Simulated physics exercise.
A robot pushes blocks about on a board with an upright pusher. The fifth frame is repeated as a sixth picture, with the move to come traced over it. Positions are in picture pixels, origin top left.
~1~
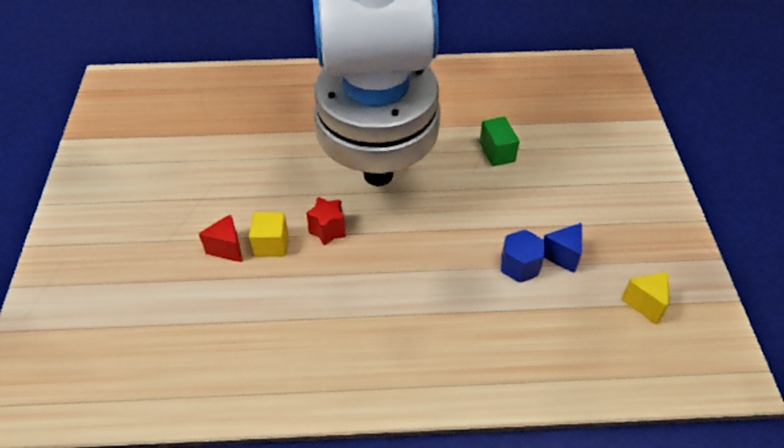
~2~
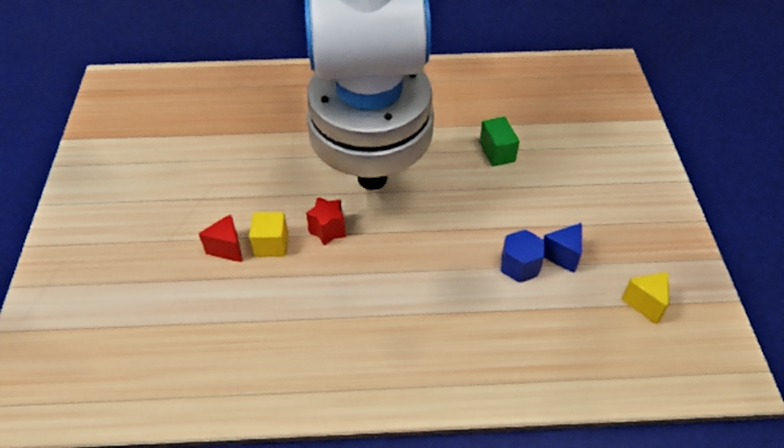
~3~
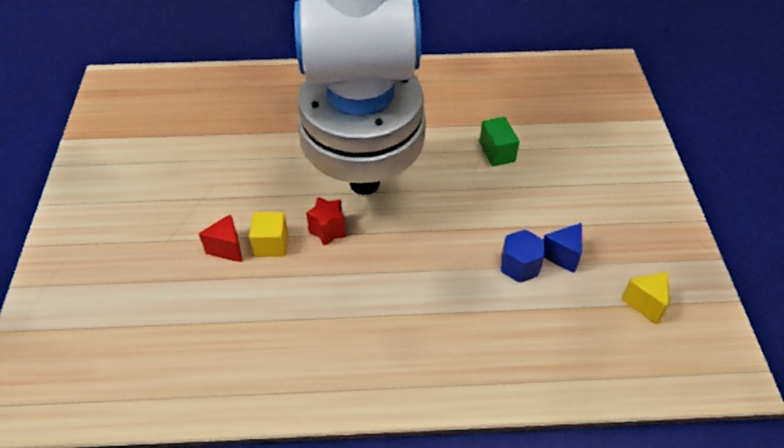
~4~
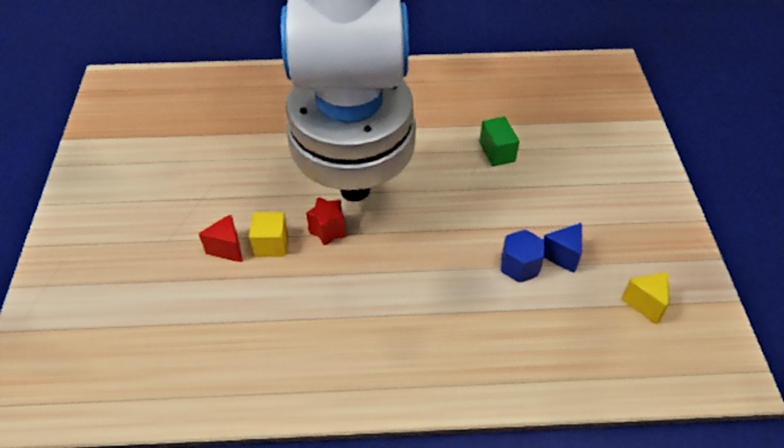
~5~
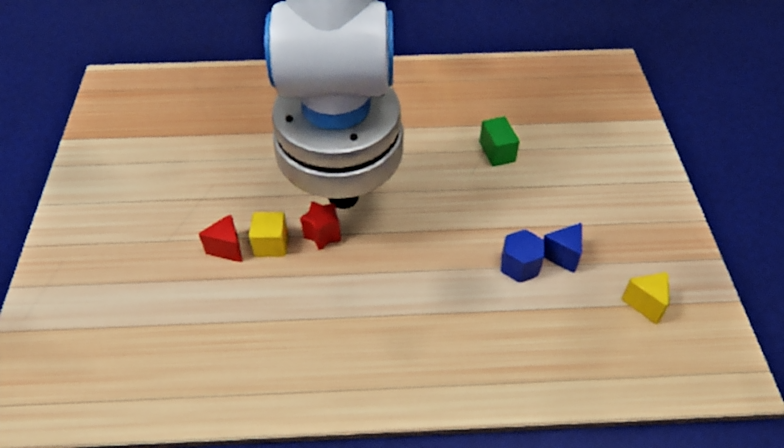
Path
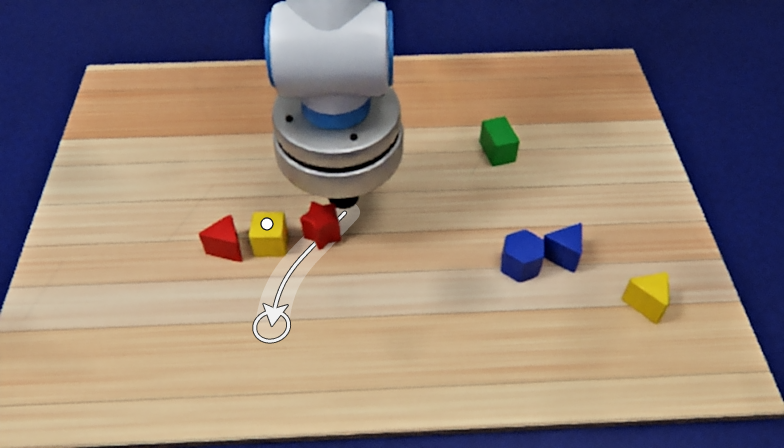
A white and grey robot arm with blue trim hangs over a pale wooden board on a dark blue surface, seen from above at an angle. A red triangular block, a yellow cube and a red star sit left of centre, with a green block at upper right and two blue blocks and a yellow triangle lower right. The arm glides slowly left and toward the viewer, its dark tip nudging the star slightly left, while the other blocks and the camera stay still.
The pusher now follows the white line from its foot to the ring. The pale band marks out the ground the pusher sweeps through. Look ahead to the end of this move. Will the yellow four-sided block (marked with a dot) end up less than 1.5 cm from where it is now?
I'd say yes.
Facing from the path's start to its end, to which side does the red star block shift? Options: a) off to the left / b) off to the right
My pick is b.
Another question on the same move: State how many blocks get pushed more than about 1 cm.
There will be one block that moves more than 1 cm.
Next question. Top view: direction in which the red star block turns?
Turns clockwise.
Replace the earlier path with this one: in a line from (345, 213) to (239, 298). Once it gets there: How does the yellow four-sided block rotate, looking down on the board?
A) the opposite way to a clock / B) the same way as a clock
Letter B.
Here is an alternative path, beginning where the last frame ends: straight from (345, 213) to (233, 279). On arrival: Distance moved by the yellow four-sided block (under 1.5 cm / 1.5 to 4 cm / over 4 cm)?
It goes a long way, over 4 cm.
Path on the board, from (345, 213) over (314, 245) and (285, 281) to (272, 326); the dot is on the yellow four-sided block.
On the path given first. One third of the way, pusher at (312, 230); yellow four-sided block at (263, 226), turned 15° clockwise; red star block at (292, 245), turned 25° clockwise.
Two thirds of the way, pusher at (281, 268); yellow four-sided block at (263, 226), turned 20° clockwise; red star block at (259, 284), turned 30° clockwise.
At the end, pusher at (268, 313); red triangular block in place; yellow four-sided block at (263, 226), turned 20° clockwise; red star block at (234, 318), turned 60° clockwise.
